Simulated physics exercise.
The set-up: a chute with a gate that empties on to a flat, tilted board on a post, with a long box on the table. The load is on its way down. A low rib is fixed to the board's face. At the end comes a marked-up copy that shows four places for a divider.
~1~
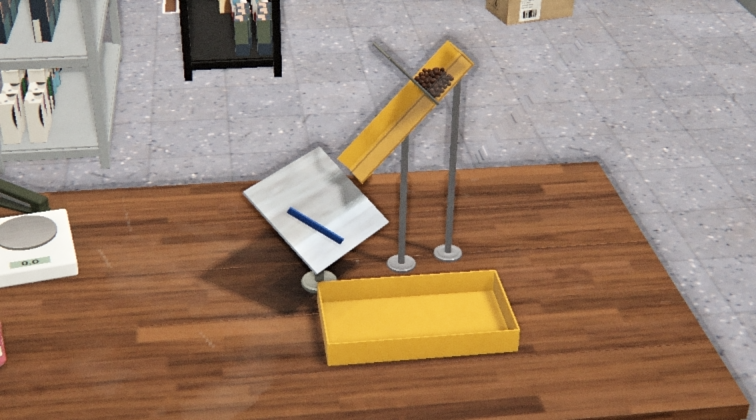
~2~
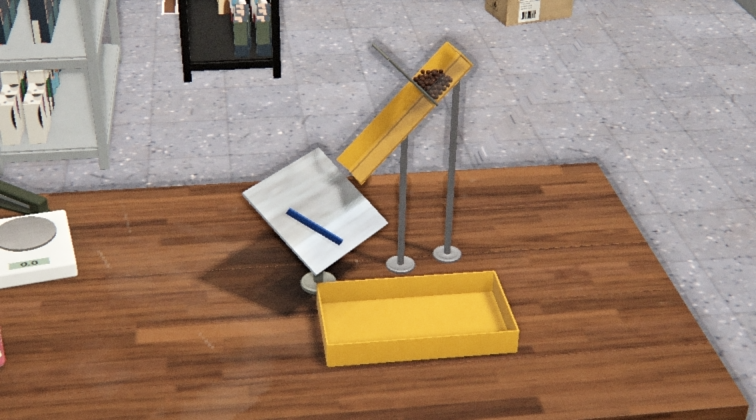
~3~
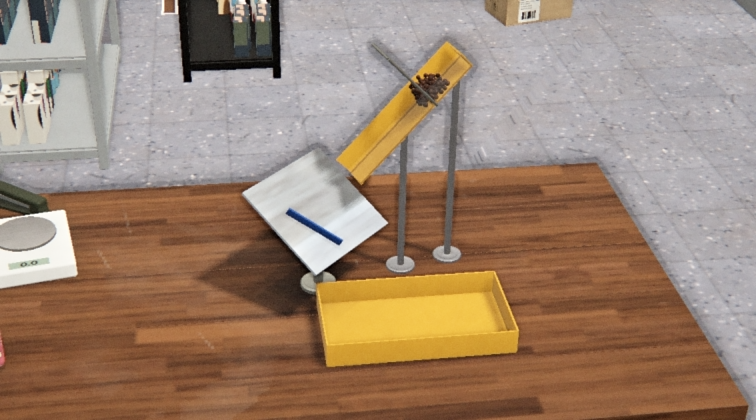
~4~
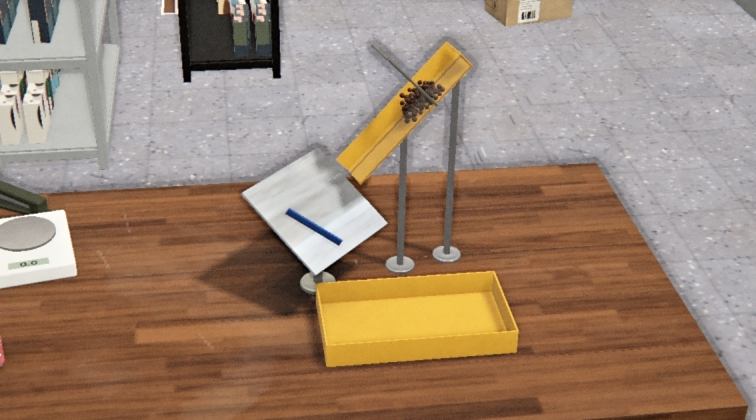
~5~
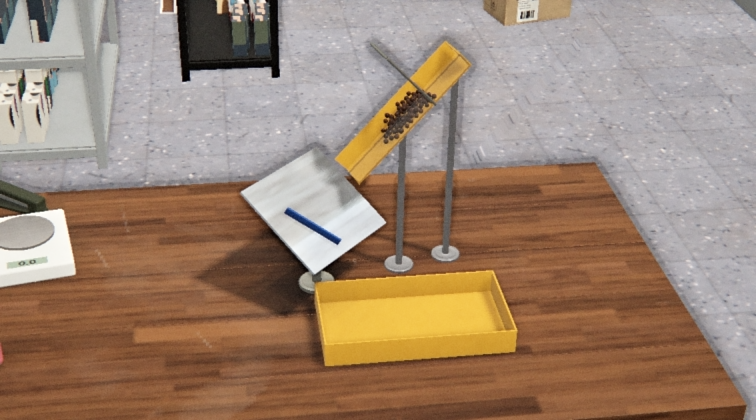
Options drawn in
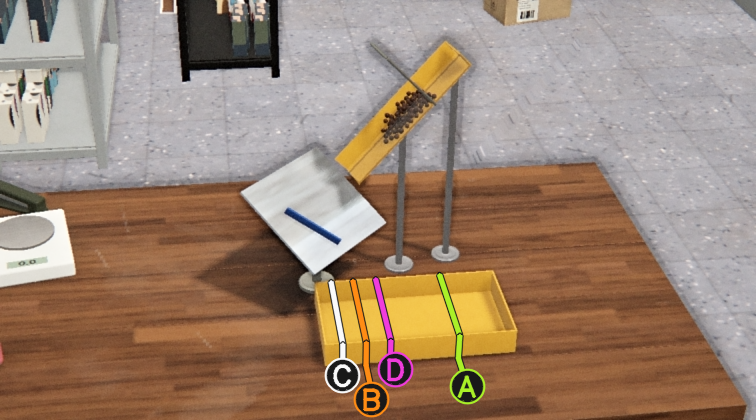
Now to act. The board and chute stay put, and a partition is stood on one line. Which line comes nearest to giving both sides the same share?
D works best here.
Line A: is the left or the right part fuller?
The left side.
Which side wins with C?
The right side.
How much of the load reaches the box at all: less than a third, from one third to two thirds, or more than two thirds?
More than two thirds.
On the marked copy, line A crosses the front rim at (459, 335); line B crosses the front rim at (366, 341); line C crosses the front rim at (342, 343); line D crosses the front rim at (390, 340).
Choosing A, of what is caught, all on the left of the divider, none on the right.
Choosing B, of what is caught, a small part on the left of the divider, nearly all on the right.
Choosing C, of what is caught, a small part on the left of the divider, nearly all on the right.
Choosing D, of what is caught, about a third on the left of the divider, about two thirds on the right.
